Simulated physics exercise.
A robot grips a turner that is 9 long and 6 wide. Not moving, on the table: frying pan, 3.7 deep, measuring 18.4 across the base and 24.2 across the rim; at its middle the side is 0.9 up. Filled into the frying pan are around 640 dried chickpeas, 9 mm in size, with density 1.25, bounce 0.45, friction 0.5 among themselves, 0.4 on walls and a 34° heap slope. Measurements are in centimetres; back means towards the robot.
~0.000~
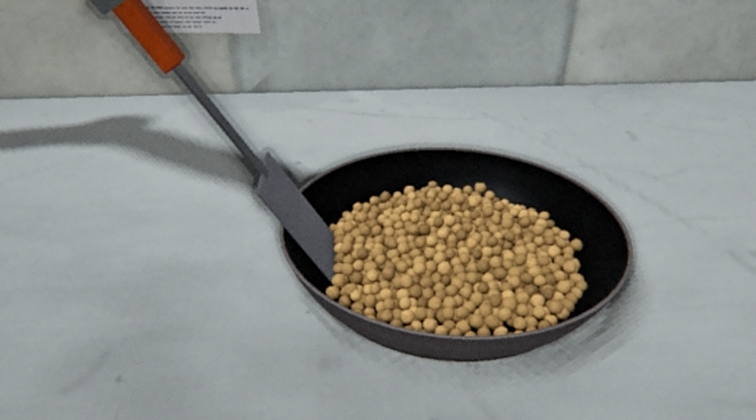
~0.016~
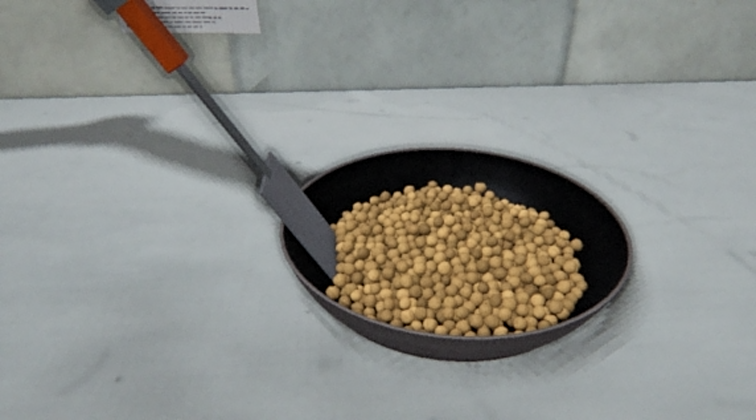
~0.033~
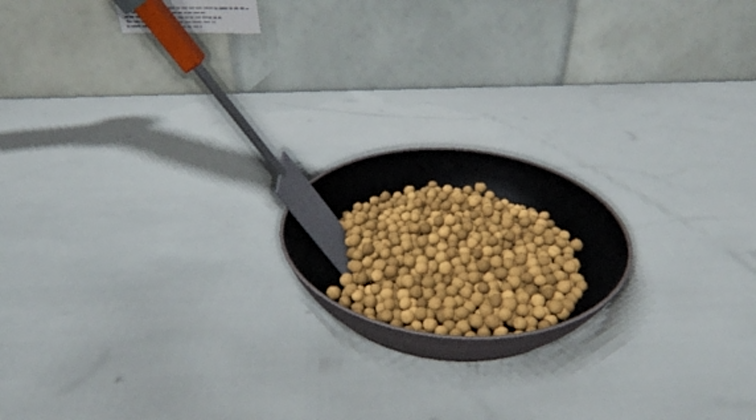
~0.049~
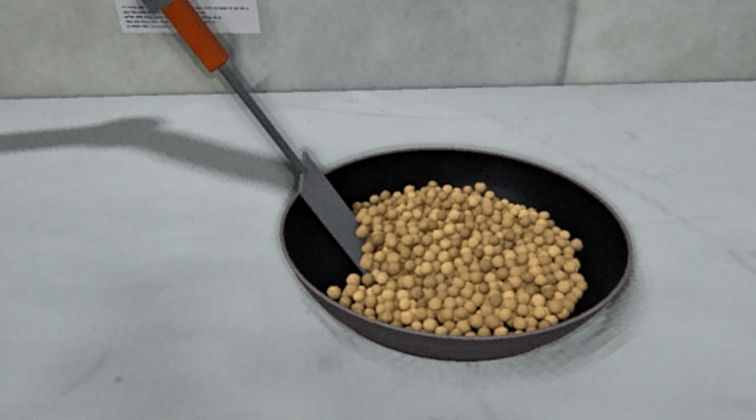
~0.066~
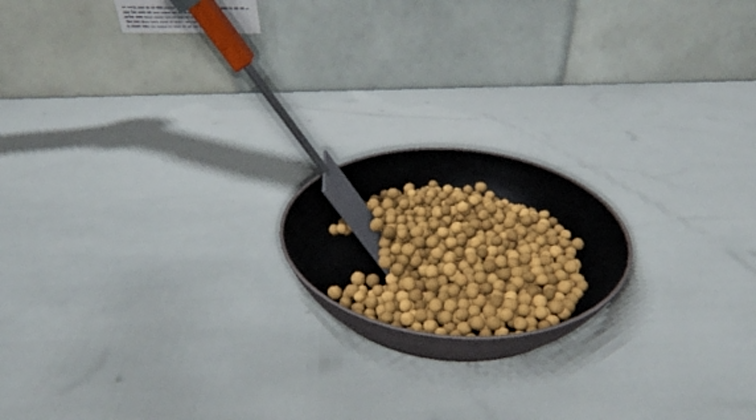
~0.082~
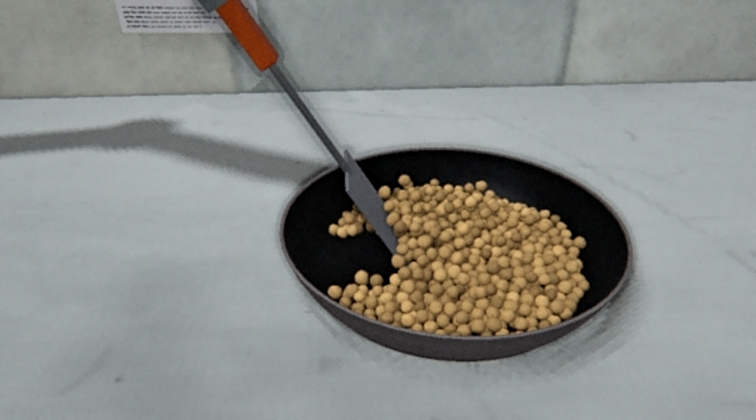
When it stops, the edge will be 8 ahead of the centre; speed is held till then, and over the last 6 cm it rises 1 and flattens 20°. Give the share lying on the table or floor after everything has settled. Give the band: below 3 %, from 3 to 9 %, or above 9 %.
From 3 to 9 %.
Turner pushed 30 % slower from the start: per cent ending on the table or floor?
Estimated result: Some 0 %.
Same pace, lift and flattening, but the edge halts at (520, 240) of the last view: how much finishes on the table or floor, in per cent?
Something near 0 in a hundred.
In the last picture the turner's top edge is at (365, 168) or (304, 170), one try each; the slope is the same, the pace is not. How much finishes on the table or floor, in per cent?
10 % and 0 %.
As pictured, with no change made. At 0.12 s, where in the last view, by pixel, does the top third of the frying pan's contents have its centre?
I'd put it close to (475, 237) in the last picture.
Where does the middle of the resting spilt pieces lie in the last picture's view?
Centre of the spill: Approx. (649, 253).
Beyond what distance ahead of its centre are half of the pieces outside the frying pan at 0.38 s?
14 cm.
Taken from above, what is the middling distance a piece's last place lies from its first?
3 cm.
After 0.12 s, sloping 59°, highest piece 7 above the table; 636 in the frying pan.
After 0.16 s, sloping 51°, highest piece 7 above the table; 636 in the frying pan.
After 0.38 s, sloping 39°, highest piece 5 above the table; 603 in the frying pan, 29 on the table or floor, 4 on the blade or in flight.
After 1.43 s, sloping 39°, highest piece 4 above the table; 603 in the frying pan, 33 on the table or floor.
In the end, 603 in the frying pan, 33 on the table or floor. That is 5 % on the table or floor.
